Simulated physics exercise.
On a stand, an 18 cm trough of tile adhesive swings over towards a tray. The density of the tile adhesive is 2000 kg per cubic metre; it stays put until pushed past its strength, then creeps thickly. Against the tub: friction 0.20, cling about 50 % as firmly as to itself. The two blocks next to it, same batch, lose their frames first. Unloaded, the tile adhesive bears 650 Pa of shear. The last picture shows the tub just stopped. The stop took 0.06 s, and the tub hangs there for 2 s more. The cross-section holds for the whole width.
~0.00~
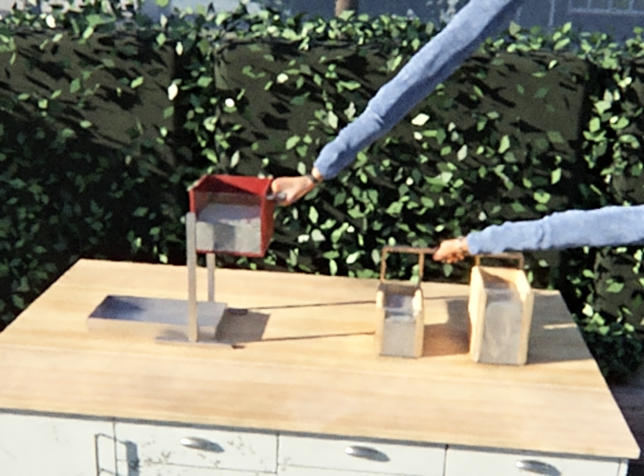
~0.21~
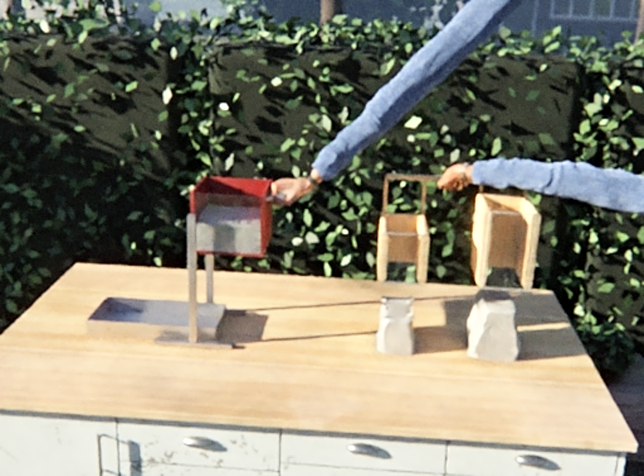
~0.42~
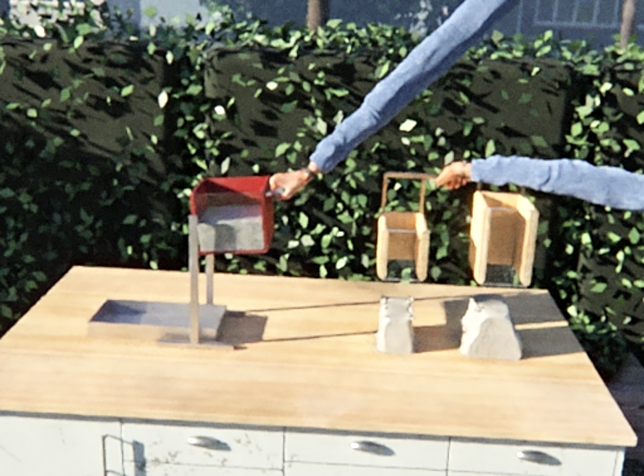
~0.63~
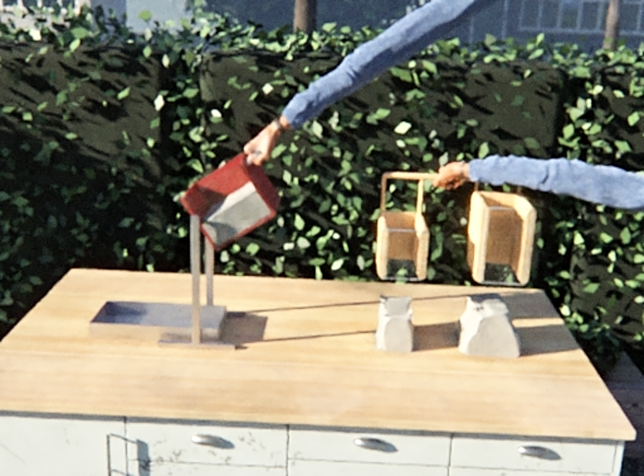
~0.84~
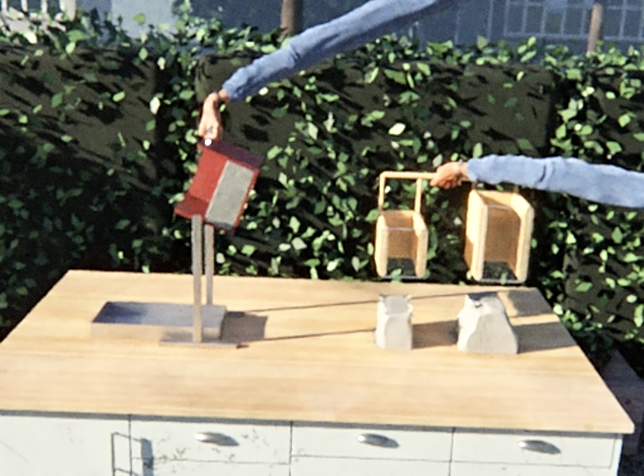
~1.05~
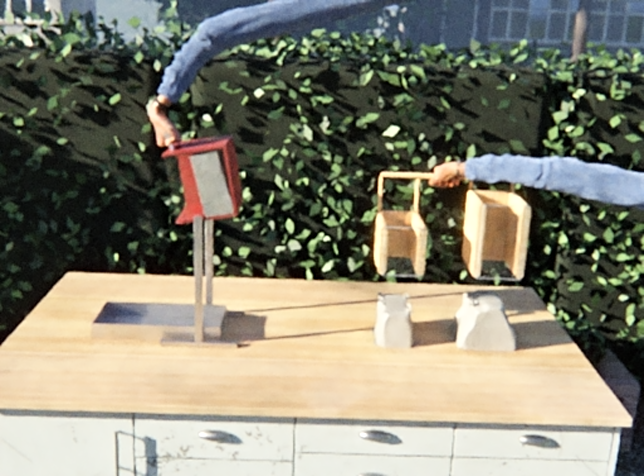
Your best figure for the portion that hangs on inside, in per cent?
The portion that hangs on inside is near 58 %.
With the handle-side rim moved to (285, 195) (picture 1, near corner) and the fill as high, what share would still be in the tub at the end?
Then about 40 %.
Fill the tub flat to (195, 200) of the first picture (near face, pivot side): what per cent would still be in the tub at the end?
Then about 40 %.
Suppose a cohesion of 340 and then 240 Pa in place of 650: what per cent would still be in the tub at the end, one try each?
In that order: 45 %, 40 %.
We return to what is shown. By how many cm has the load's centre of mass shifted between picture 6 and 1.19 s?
Roughly 6 cm.
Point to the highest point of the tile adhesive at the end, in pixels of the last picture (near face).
At about (215, 194).
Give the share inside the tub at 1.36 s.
Some 60 per cent.
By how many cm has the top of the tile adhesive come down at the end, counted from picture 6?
Some 13 cm.
After 1.19 s, the tub is at 100 degrees and holds 100 %.
After 1.36 s, the tub is at 100 degrees and holds 58 %.
After 1.53 s, the tub is at 100 degrees and holds 58 %.
After 1.70 s, the tub is at 100 degrees and holds 58 %.
After 3.05 s, at the end, the tub is at 100 degrees and holds 58 %.
